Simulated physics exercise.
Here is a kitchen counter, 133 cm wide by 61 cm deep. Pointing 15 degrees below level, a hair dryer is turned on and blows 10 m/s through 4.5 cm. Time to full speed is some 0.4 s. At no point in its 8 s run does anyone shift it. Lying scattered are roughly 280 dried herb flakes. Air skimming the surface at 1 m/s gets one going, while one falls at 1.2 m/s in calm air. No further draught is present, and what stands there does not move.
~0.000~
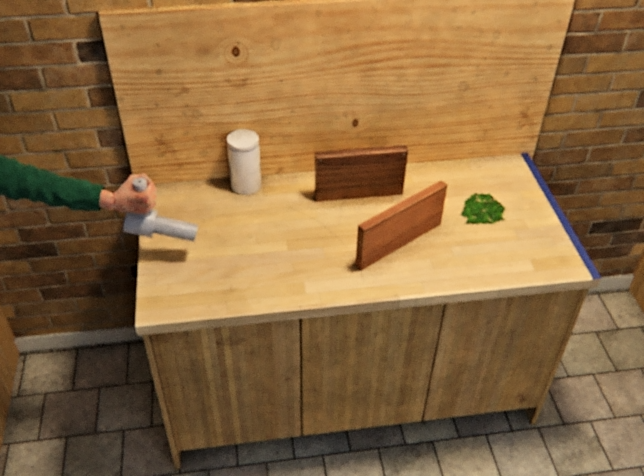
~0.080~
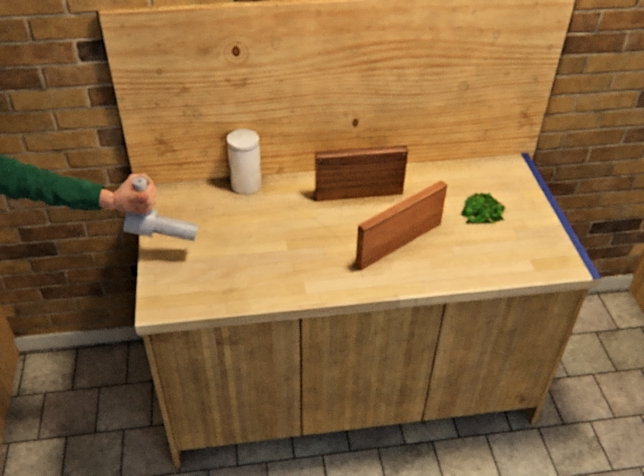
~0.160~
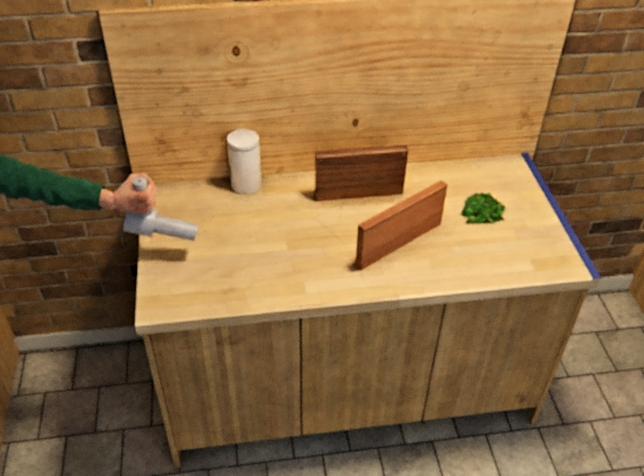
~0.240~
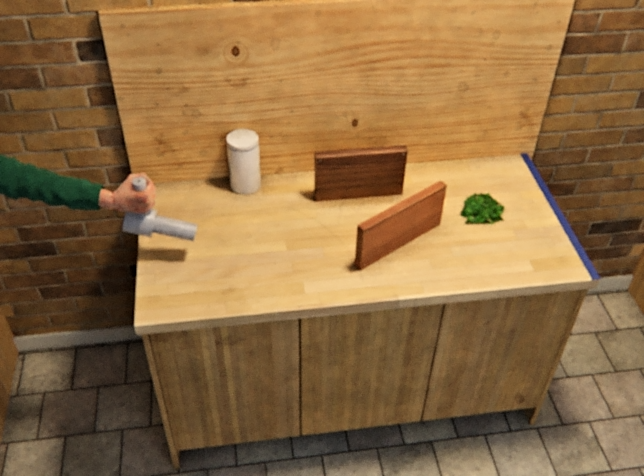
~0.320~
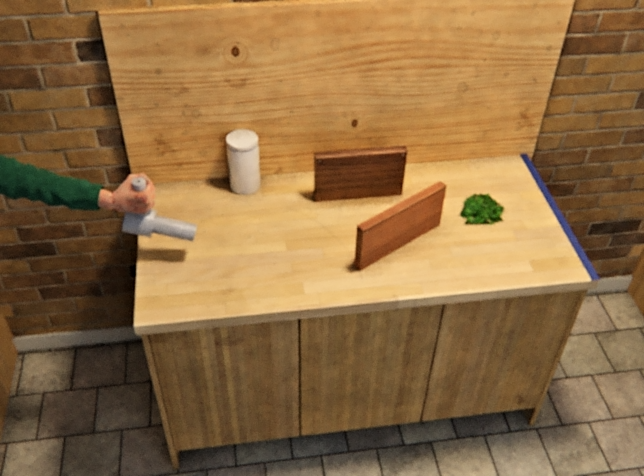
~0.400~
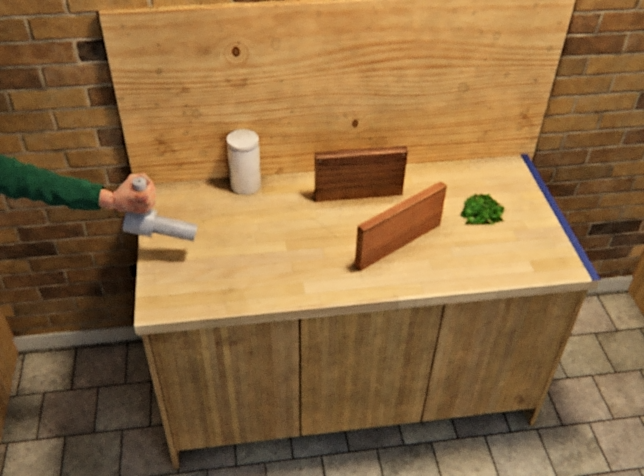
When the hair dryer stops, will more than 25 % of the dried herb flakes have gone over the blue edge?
The share over that edge tops a quarter.
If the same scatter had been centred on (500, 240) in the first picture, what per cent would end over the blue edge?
0 per cent.
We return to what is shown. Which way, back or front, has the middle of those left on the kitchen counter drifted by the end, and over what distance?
It has shifted to the near edge, by around 5 cm.
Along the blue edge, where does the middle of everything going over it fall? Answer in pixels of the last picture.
Median crossing point, approx. (552, 197).
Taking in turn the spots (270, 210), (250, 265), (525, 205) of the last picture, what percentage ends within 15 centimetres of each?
Estimates in listed order: 0 %; 0 %; 15 %.
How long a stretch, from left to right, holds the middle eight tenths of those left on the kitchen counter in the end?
I'd say close to 10 cm.
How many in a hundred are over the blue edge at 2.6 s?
60 per cent, roughly.
After 1.6 s, 56 % are over the blue edge; the middle of those still in play is near (490, 215); 54 % have settled or left.
After 2.6 s, 62 % are over the blue edge; the middle of those still in play is near (490, 217); 68 % have settled or left.
After 4.4 s, 68 % are over the blue edge; the middle of those still in play is near (491, 217); 78 % have settled or left.
After 8.0 s, at the end, 70 % are over the blue edge; the middle of those still in play is near (491, 217).
